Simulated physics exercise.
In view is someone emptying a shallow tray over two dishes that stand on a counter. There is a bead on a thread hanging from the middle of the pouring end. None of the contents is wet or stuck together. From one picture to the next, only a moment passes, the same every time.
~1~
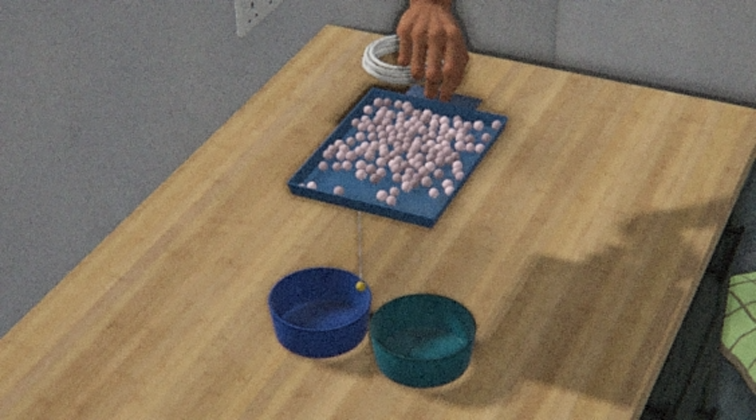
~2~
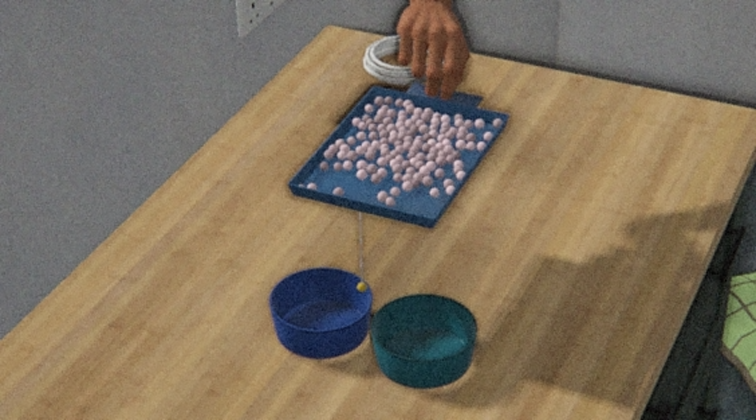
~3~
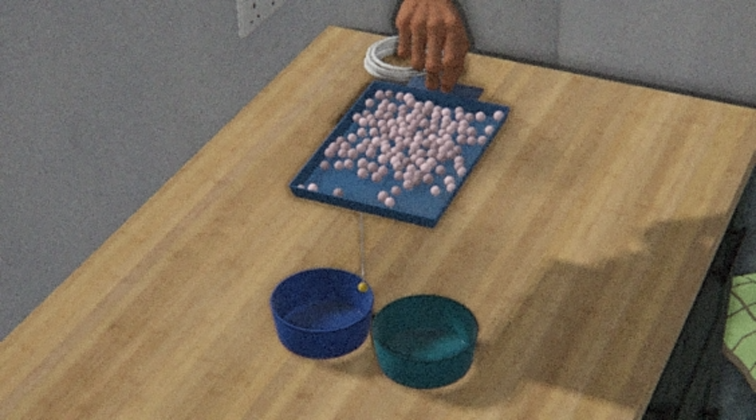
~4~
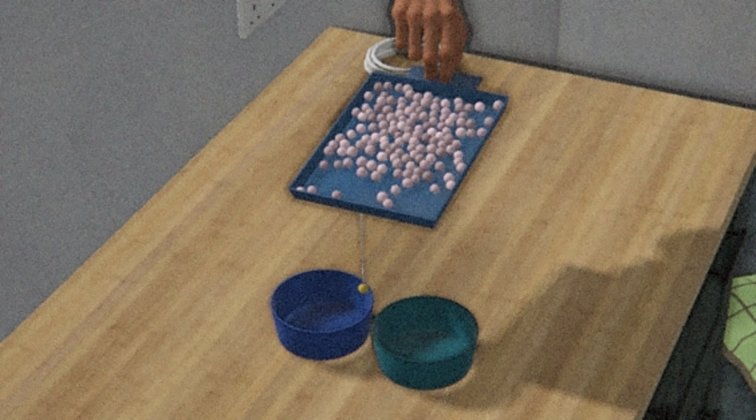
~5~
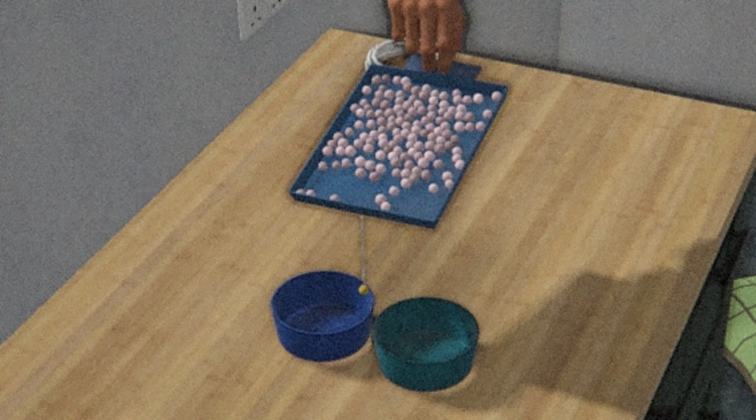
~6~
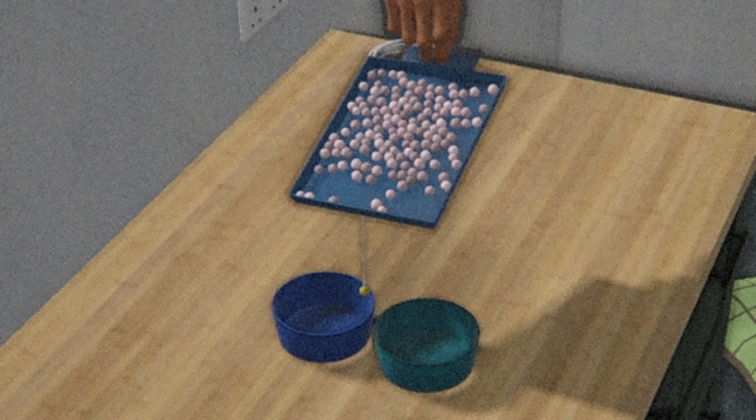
On a wooden counter, a hand gradually raised the far end of a shallow blue tray of small pink balls, tilting it toward a blue dish and a green one while the balls shifted slightly.
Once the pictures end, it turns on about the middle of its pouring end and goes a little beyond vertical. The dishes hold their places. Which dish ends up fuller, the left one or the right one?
The left one.
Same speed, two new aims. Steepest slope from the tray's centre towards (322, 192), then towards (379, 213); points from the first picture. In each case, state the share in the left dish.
Around 70 per cent first, around 20 per cent next.
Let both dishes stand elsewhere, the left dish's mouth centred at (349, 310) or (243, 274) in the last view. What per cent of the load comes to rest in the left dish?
50 %, then 10 %.
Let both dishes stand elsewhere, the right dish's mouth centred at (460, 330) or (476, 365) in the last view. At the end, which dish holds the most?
First try: The leftmost dish. Second try: The leftmost dish.
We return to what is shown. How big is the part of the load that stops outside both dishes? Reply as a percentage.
20 per cent.
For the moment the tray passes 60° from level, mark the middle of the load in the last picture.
In the last view, the load is centred near (341, 192).
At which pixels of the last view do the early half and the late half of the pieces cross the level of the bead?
The early half goes through (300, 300), the late half through (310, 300).
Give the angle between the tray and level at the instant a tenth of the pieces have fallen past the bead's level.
Around 55 degrees of turn.
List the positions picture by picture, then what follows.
The first picture shows corners of the pouring end at (292, 182) and (432, 216), level; middle of the load at (408, 142), sugar pearls; left dish at (298, 341); right dish at (402, 371); bead on its thread at (361, 287).
The second picture shows corners of the pouring end at (293, 183) and (432, 216), level; middle of the load at (409, 141).
The third picture shows corners of the pouring end at (293, 184) and (433, 216), tipped barely, lowest at the left corner; middle of the load at (410, 136).
The fourth picture shows corners of the pouring end at (293, 187) and (432, 217), tipped a little, lowest at the left corner; middle of the load at (409, 131).
The fifth picture shows corners of the pouring end at (293, 190) and (432, 218), tipped a little, lowest at the left corner; middle of the load at (406, 134).
The sixth picture shows corners of the pouring end at (293, 192) and (432, 219), tipped clearly, lowest at the left corner; middle of the load at (402, 133), nearly all on the move; left dish at (301, 345); right dish at (406, 375).
Soon, tray tipped steeply; most on the tray; a small part in the left dish; a stray few outside both; a small part in the air.
A while on, tray tipped right over; a small part on the tray; a stray few in the right dish; about half in the left dish; a small part outside both; about a quarter in the air.
Towards the end, tray tipped past a quarter turn; a small part in the right dish; most in the left dish; about a quarter outside both.
Finally, tray tipped past a quarter turn; a small part in the right dish; most in the left dish; about a quarter outside both.
